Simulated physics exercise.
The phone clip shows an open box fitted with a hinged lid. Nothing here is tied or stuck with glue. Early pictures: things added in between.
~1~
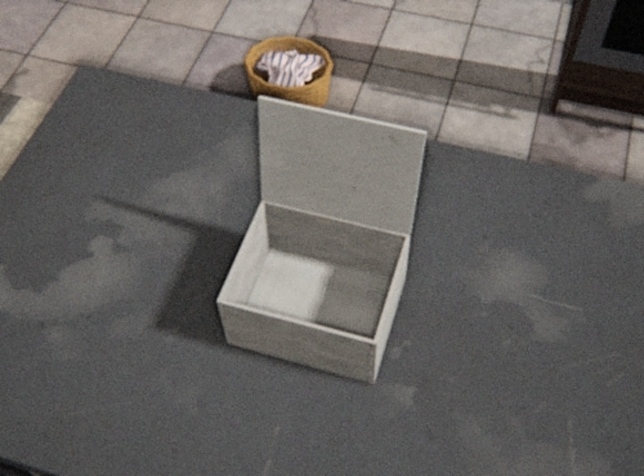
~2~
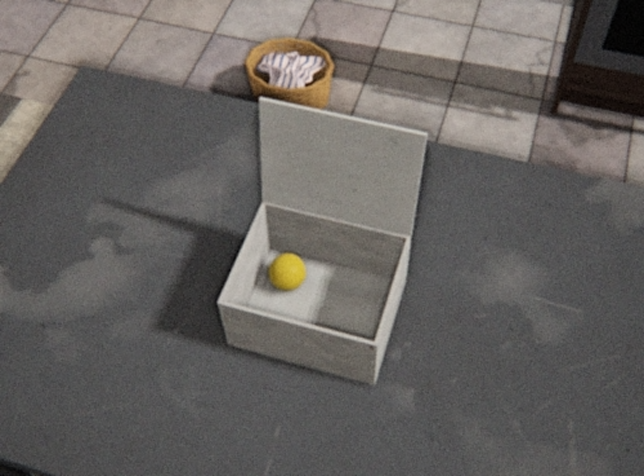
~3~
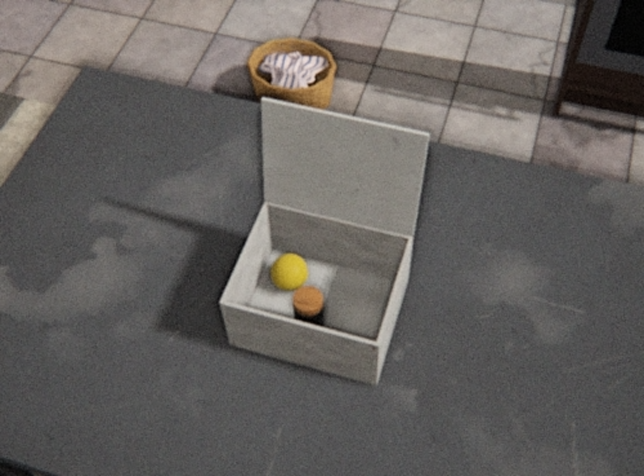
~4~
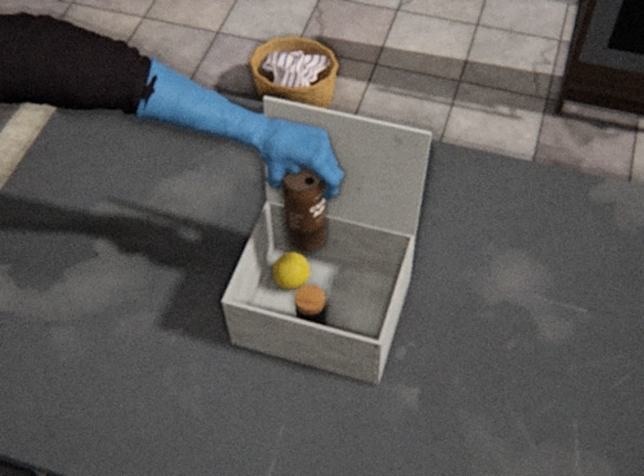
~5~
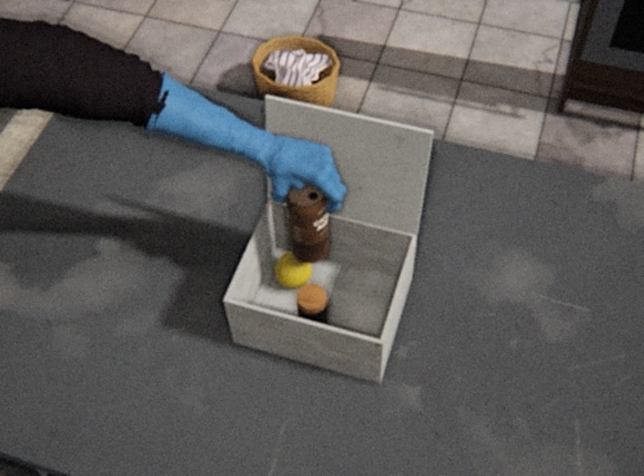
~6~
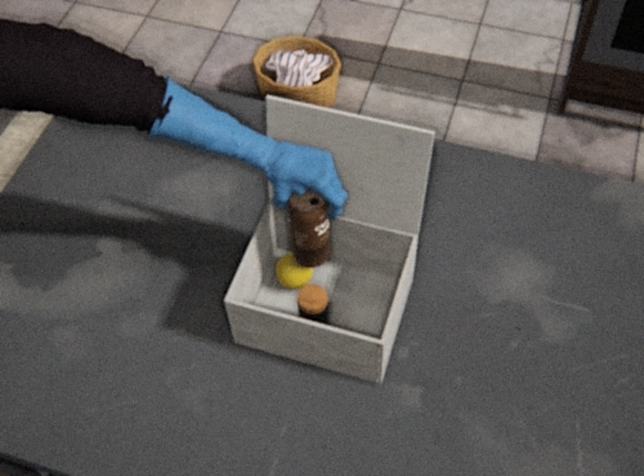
An open pale grey box with its hinged lid raised sits on a dark, scuffed surface, seen from above, with a tan basket of striped cloth on the tiled floor behind. A yellow lemon appears at the box's left, then a dark, orange-topped object near its front. A blue-gloved hand reaches from the left, lowering a brown can behind them, while the view barely shifts.
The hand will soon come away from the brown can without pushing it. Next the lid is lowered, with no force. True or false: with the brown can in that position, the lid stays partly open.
False, the lid closes.
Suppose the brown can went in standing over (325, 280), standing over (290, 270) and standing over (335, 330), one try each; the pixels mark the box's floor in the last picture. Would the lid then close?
Trial 1: Lid fully lowered. Trial 2: Lid propped open. Trial 3: Lid fully lowered.
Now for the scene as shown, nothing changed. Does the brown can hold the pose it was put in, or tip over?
In the end, it winds up askew.
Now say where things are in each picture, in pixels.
The last thing is not in view yet, in the first frame.
The last thing is not in view yet; yellow lemon (287, 272), in the second frame.
The last thing is not in view yet; yellow lemon (289, 272), in the third frame.
Still above its spot; brown can (305, 210); yellow lemon (292, 271), in the fourth frame.
Still above its spot; brown can (308, 223); yellow lemon (293, 270), in the fifth frame.
In place under the hand; brown can (309, 228), in the sixth frame.
Then, 0.80 s later than the last frame, lid starting down; brown can on its side near (350, 302); yellow lemon moved a little.
Then, 1.70 s later than the last frame, lid 41° above the rim; brown can on its side near (350, 302); yellow lemon moved a little.
When it is over, lid shut; lying over in the box, brown can; the other 2 as before. End places, in pixels of the last picture, brown can near (350, 302).
